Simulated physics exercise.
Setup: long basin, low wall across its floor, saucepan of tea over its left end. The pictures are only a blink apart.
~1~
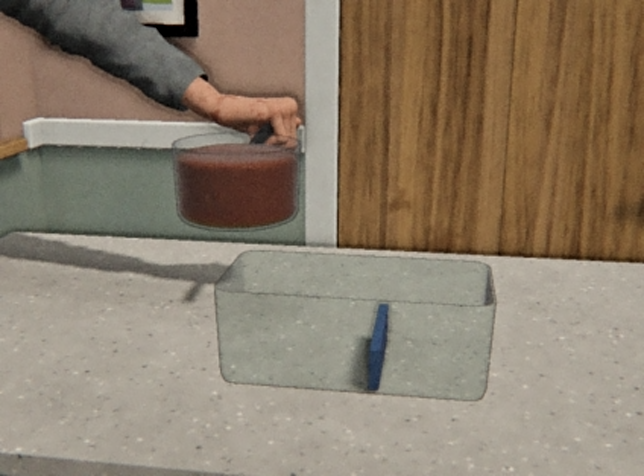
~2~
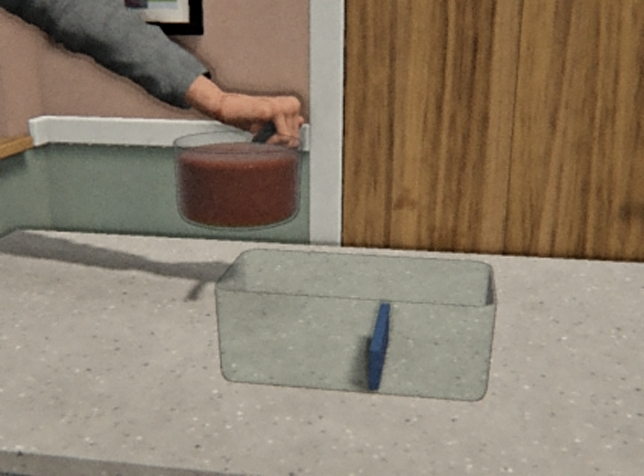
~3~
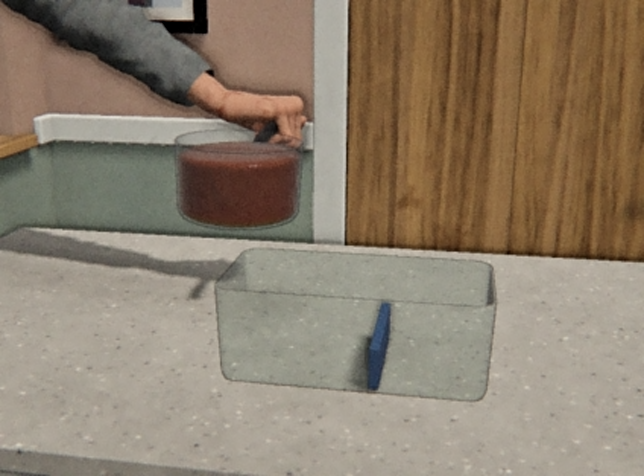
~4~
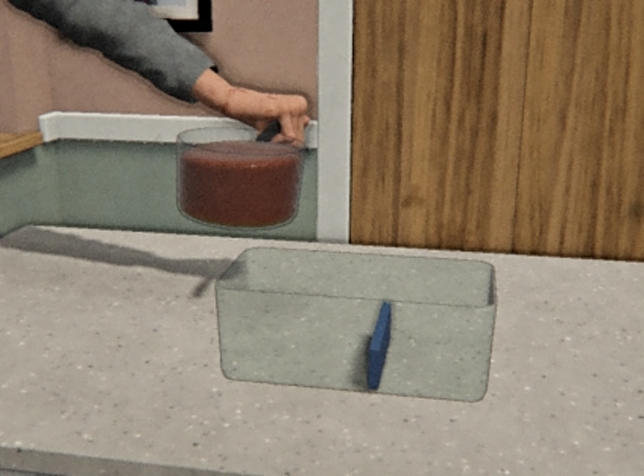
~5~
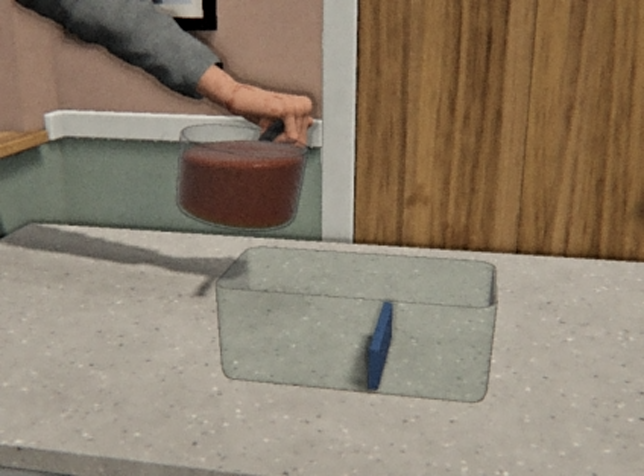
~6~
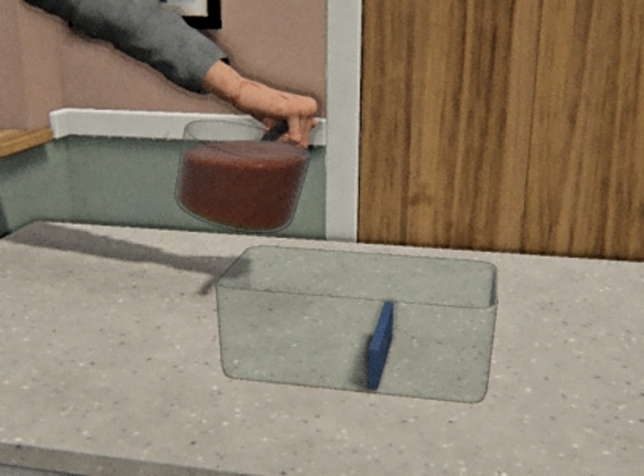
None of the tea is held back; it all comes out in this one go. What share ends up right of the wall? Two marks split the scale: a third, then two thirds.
Lower than a third.
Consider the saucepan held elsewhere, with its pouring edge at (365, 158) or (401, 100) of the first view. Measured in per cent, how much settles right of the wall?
In order: Close to 80 and 75 percent.
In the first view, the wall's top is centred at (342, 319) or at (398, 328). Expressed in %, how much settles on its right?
You'd get roughly 65 per cent the first time and roughly 0 per cent the second.
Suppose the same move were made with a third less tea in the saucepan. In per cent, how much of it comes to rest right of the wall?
0 %.
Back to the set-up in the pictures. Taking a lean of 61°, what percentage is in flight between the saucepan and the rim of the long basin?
Something close to 20 percent of it.
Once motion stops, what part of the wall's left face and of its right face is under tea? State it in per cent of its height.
The left side sits at 70 per cent and the right side at 20.
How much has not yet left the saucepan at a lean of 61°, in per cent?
60 per cent, roughly.
A moment on, the saucepan is tipped part way and 62 per cent is still to pour, 15 is left of the wall and 2 right of it.
Next, the saucepan is tipped on its side and 17 per cent is still to pour, 62 is left of the wall and 14 right of it.
Then the saucepan is tipped on its side and 2 per cent is still to pour, 82 is left of the wall and 14 right of it.
Later the saucepan is tipped on its side and 0 per cent is still to pour, 83 is left of the wall and 16 right of it.
At rest 84 per cent lies left of the wall, 16 right of it and 0 outside.
